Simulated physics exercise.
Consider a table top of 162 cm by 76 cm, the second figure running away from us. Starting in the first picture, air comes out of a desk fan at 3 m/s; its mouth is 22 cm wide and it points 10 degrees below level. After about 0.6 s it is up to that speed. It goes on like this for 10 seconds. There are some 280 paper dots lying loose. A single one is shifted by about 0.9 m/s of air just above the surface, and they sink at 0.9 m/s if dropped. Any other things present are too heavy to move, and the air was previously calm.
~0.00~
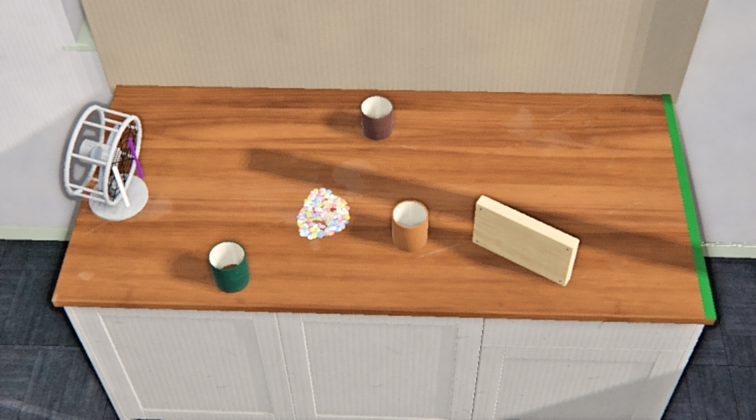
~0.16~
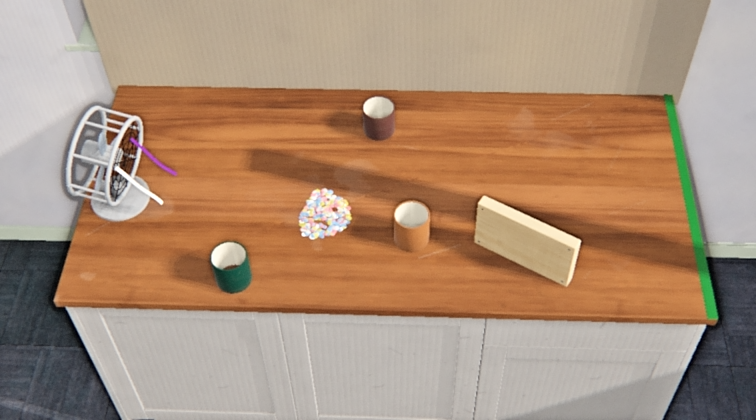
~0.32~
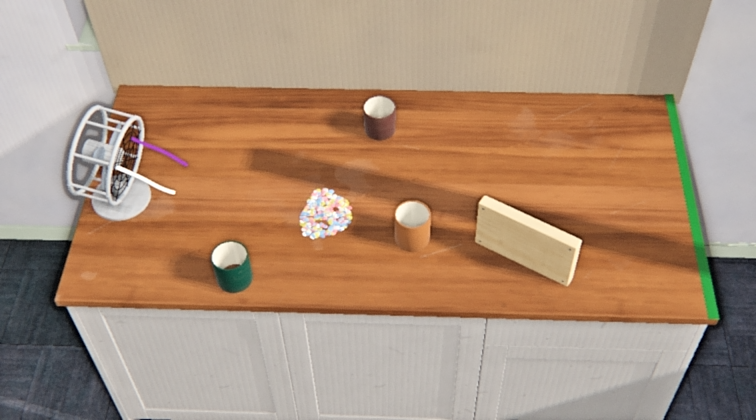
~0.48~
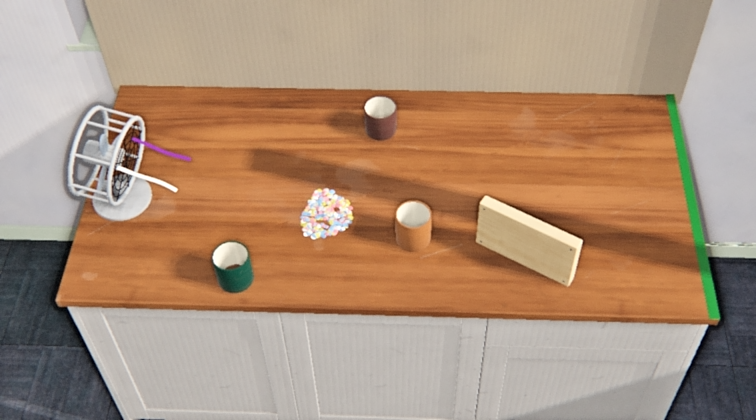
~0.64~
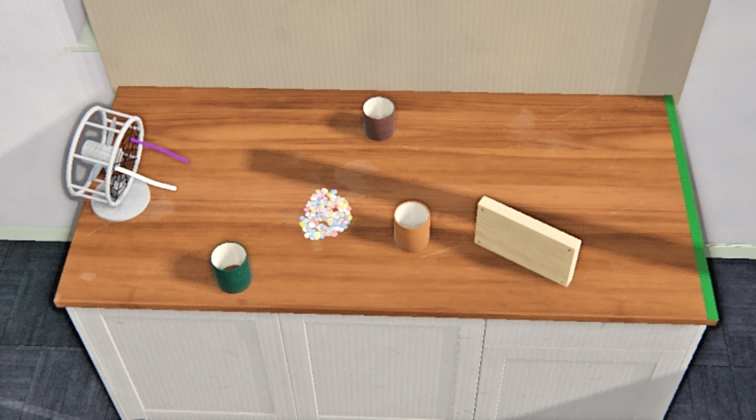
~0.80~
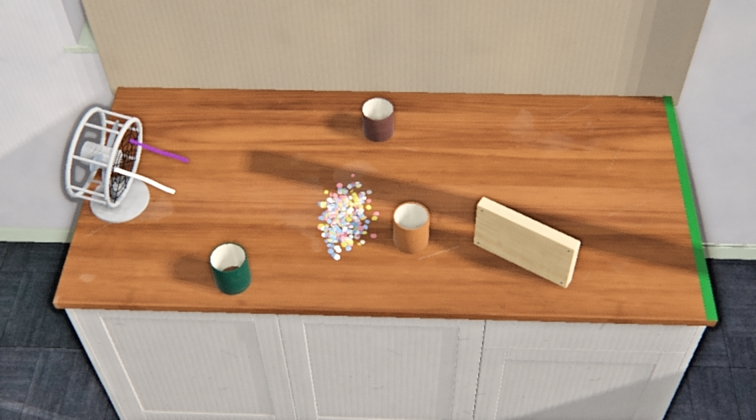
A wooden table top with mugs and a desk fan, its ribbons lifting and streaming rightward before loose paper dots scatter right.
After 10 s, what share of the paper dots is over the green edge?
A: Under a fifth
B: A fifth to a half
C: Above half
Option C: Above half.
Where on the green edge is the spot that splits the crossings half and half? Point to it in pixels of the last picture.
Median crossing, approx. (685, 161).
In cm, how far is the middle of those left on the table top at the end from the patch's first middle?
I'd say around 80 cm.
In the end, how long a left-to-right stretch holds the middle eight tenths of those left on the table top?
Around 50 centimetres from left to right.
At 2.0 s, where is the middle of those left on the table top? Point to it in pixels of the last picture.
Roughly pixel (578, 108).
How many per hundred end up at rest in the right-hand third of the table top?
15 %.
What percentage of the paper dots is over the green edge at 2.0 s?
40 % or thereabouts.
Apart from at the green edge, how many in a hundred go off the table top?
The share comes to some 20 per cent.
After 2.0 s, 36 % are over the green edge; the middle of those still in play is near (578, 108); 42 % have settled or left.
After 3.2 s, 57 % are over the green edge; the middle of those still in play is near (560, 103); 81 % have settled or left.
After 5.5 s, 59 % are over the green edge; the middle of those still in play is near (561, 103); 85 % have settled or left.
After 10.0 s, at the end, 61 % are over the green edge; the middle of those still in play is near (560, 103).
